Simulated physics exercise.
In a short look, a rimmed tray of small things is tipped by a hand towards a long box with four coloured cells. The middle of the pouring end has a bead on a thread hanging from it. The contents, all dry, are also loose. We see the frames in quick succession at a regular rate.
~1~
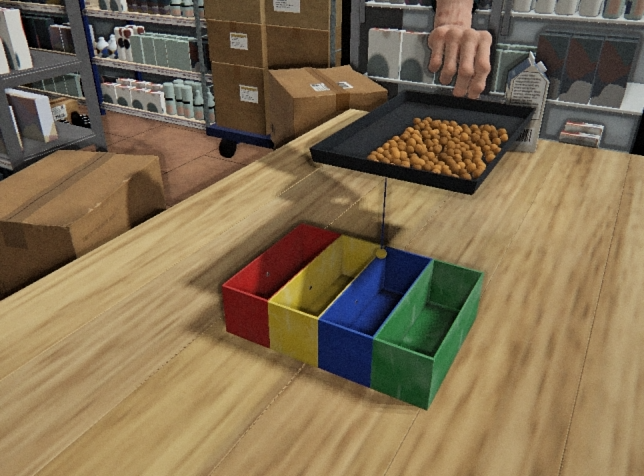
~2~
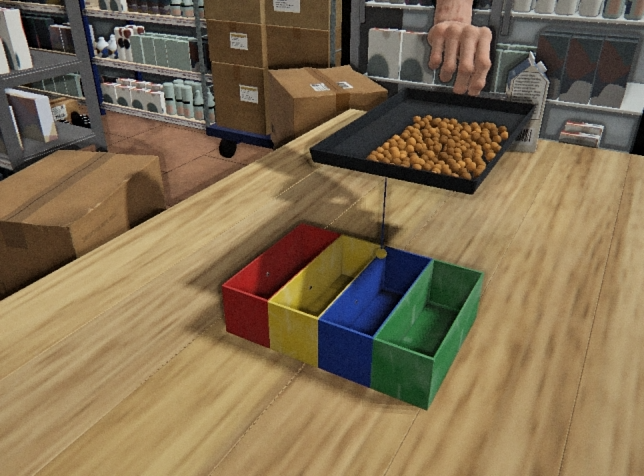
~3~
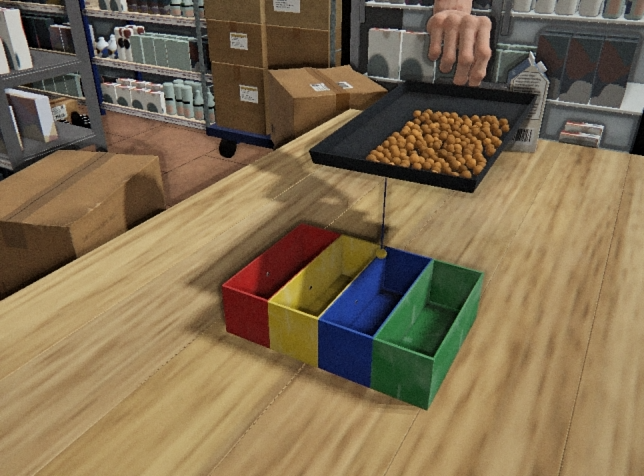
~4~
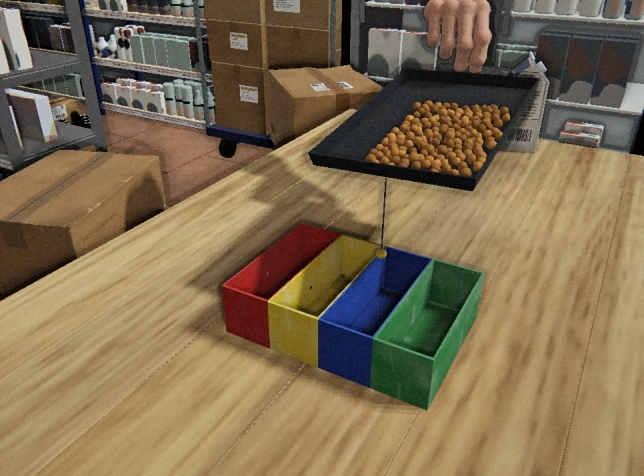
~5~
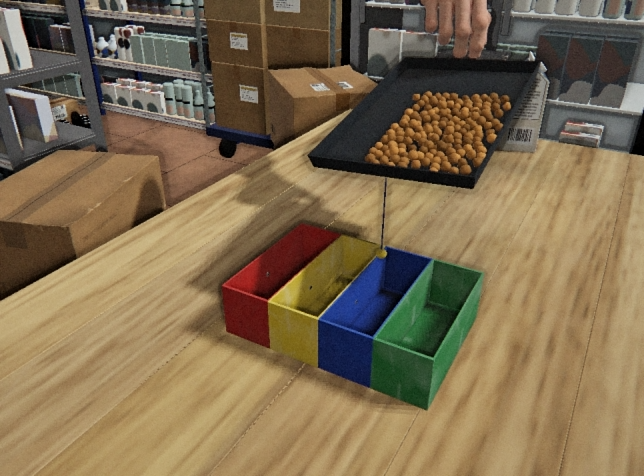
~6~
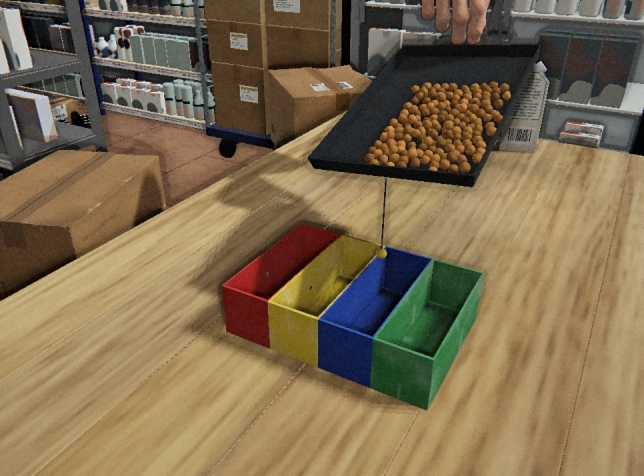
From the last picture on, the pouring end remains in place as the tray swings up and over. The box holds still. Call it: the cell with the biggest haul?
The yellow compartment.
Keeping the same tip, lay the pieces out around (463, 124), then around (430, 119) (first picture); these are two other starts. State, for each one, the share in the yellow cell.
In order, 50 per cent then 30 per cent.
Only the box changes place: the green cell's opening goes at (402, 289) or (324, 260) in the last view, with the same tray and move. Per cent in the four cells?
First case 100 in a hundred, second case 60 in a hundred.
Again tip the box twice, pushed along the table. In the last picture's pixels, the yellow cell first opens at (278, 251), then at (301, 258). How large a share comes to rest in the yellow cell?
You'd end up with around 20 per cent and then around 30 per cent.
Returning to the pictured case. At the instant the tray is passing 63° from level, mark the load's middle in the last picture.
The load is centred near (382, 131).
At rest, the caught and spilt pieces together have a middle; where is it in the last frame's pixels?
Near pixel (315, 326).
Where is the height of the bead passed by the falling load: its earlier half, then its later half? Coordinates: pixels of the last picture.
Around (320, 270) and then (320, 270).
Soon after the last picture, tray tipped steeply; nearly all on the tray; a stray few in the yellow cell; a small part falling or outside the box.
A little later, tray tipped past a quarter turn; nearly all on the tray; a stray few in the yellow cell; a stray few in the blue cell; a stray few in the red cell; a stray few falling or outside the box.
Later still, tray tipped past a quarter turn; about half in the yellow cell; about a quarter in the blue cell; about a quarter in the red cell; a stray few in the green cell; a small part falling or outside the box.
At rest, tray tipped past a quarter turn; about half in the yellow cell; about a quarter in the blue cell; about a quarter in the red cell; a stray few in the green cell; a small part outside the box.
